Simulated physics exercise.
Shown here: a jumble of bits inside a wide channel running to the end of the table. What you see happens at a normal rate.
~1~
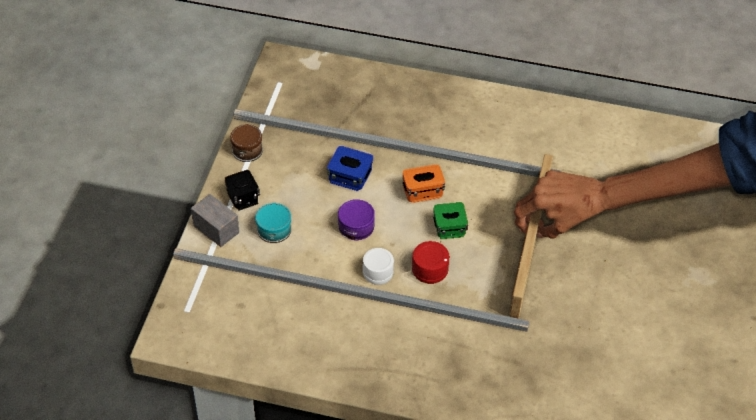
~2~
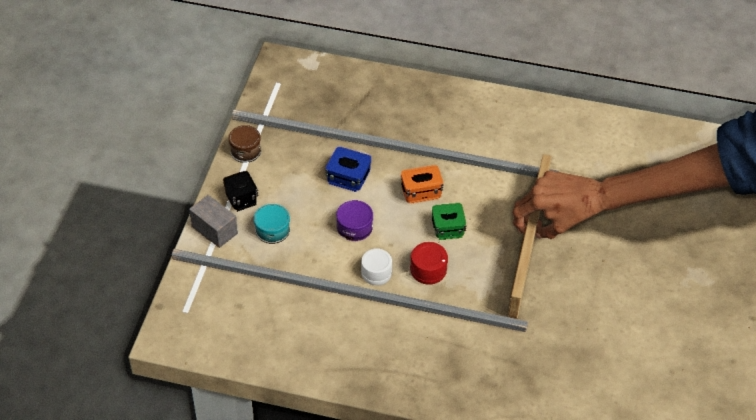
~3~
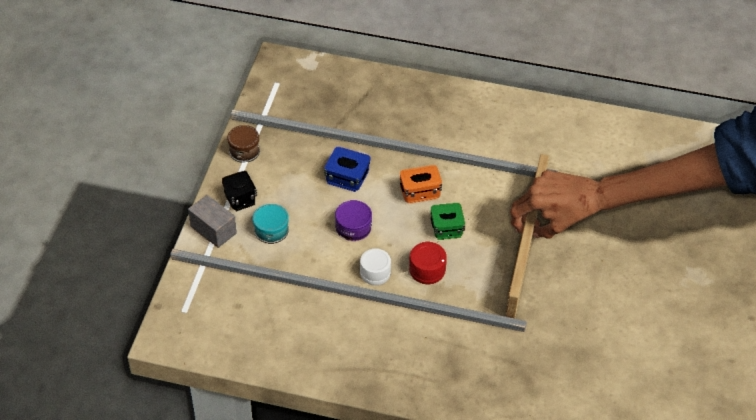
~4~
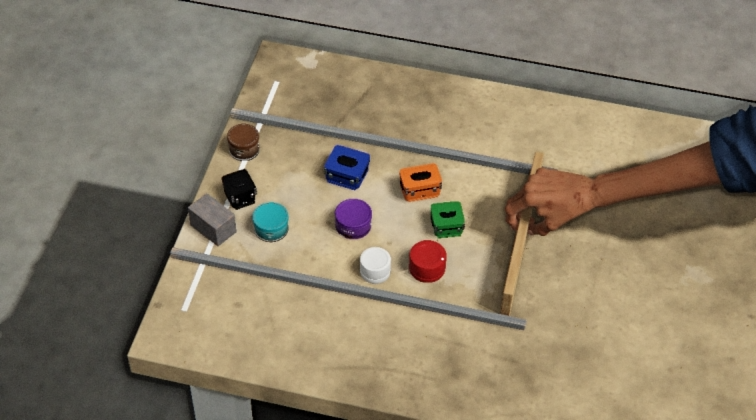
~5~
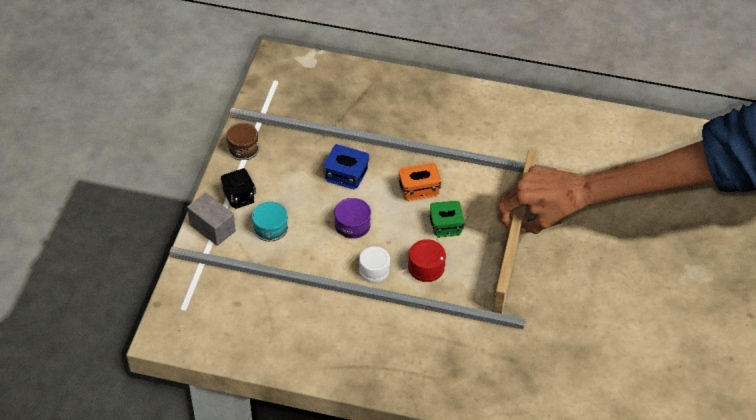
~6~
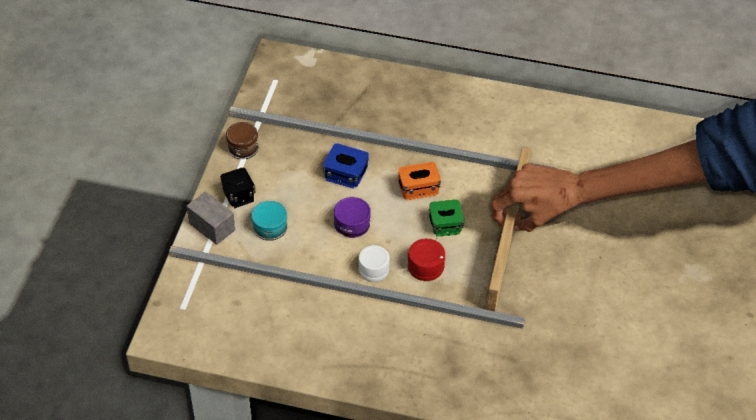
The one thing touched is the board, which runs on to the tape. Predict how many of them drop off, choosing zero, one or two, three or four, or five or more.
After the sweep, the pieces gone from the top come to five or more, as it turns out.
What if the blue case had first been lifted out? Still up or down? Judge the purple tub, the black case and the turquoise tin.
Purple tub: Still there. Black case: Over the edge. Turquoise tin: Over the edge.
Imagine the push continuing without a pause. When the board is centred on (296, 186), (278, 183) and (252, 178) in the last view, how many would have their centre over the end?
Respectively 0, 1 and 2.
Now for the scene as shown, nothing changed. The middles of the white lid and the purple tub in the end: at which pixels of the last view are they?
The white lid comes to rest at (194, 236), and the purple tub comes to rest at (213, 183).
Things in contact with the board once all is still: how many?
The count in contact is 5.
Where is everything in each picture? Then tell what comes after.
In the first picture, brown tin (247, 143); grey block (215, 220); black case (242, 191); board (532, 235); tape (237, 189).
In the second picture, grey block (214, 221); purple tub (355, 221).
In the third picture, black case (239, 191); turquoise tin (271, 224).
In the fourth picture, brown tin (244, 143); red lid (428, 261).
In the fifth picture, grey block (212, 219); orange case (420, 183).
In the sixth picture, brown tin (242, 141); grey block (211, 218); black case (238, 188); board (509, 228); tape (233, 187).
Soon after, none off yet; brown tin at rest near (242, 141); grey block at rest near (211, 218); black case at rest near (238, 188).
By the end, the number that fall off is five or more; fallen, blue case, turquoise tin, black case, grey block and brown tin.
